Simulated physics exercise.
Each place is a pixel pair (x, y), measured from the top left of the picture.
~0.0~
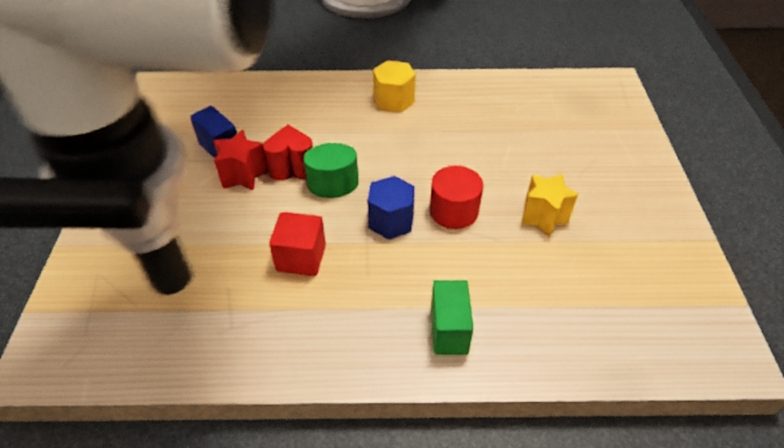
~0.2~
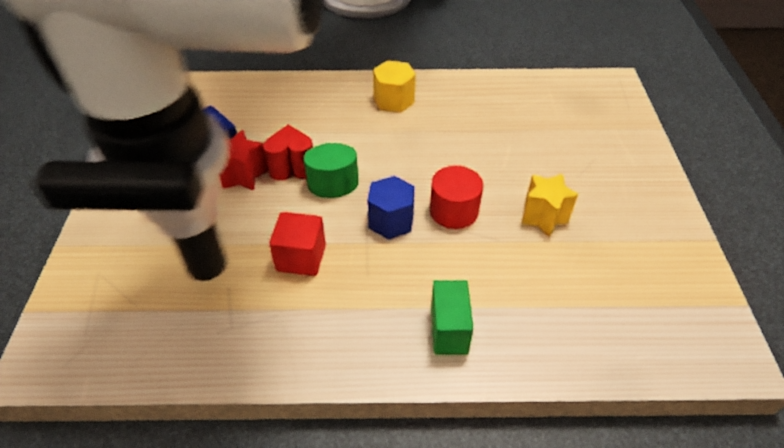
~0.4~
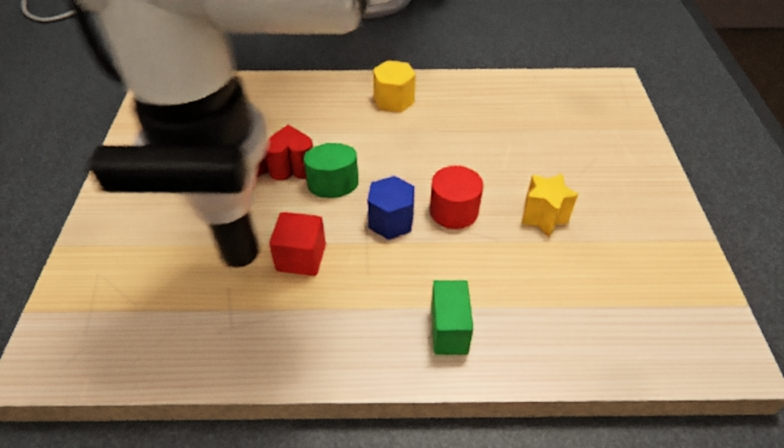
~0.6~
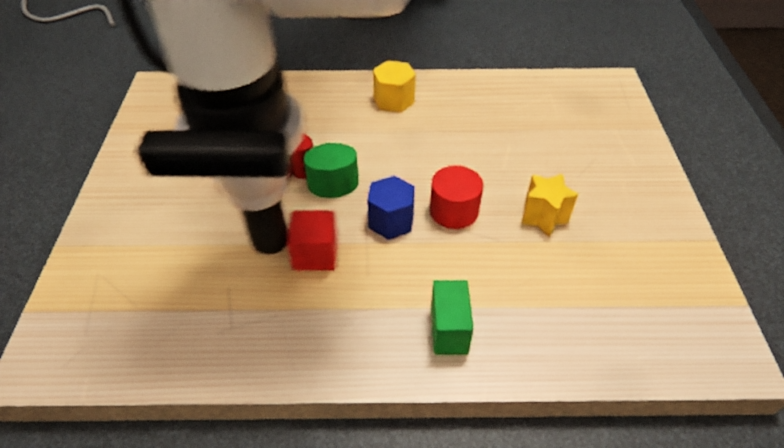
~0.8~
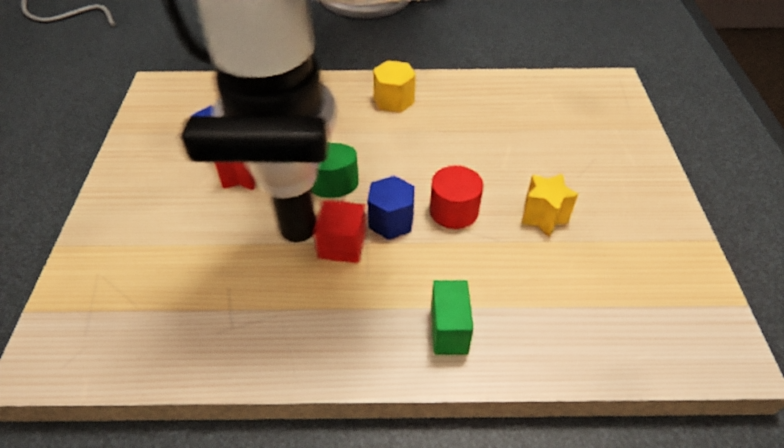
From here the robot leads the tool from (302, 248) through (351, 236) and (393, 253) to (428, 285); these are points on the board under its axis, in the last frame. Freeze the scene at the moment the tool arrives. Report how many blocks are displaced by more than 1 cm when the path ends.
Two of them.
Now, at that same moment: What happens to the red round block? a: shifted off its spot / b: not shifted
My answer is option b.
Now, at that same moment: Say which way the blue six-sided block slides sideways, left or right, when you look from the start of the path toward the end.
Side: Left.
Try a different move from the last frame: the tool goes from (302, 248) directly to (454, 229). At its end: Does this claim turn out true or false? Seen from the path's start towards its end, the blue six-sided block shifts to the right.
The statement is incorrect.
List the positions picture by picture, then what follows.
In the first frame, tool tip (172, 279); block tops, red square piece (296, 229); blue six-sided block (391, 193); green oblong (453, 304); red round block (457, 182).
In the second frame, tool (207, 265); blocks unchanged.
In the third frame, tool (240, 253); blocks unchanged.
In the fourth frame, tool (270, 240); red square piece (311, 226).
In the fifth frame, tool (298, 229); red square piece (339, 217); blue six-sided block (391, 193); green oblong (453, 304); red round block (457, 182).
The first path, step by step. One third of the way, tool (351, 216); red square piece (389, 217), turned 15° clockwise; blue six-sided block (405, 186), turned 15° anticlockwise.
Two thirds of the way, tool (393, 234); red square piece (435, 232); blue six-sided block (406, 186), turned 15° anticlockwise.
At the end, tool (429, 266); red square piece (471, 247), turned 40° anticlockwise; blue six-sided block (406, 186), turned 15° anticlockwise; green oblong in place; red round block in place.
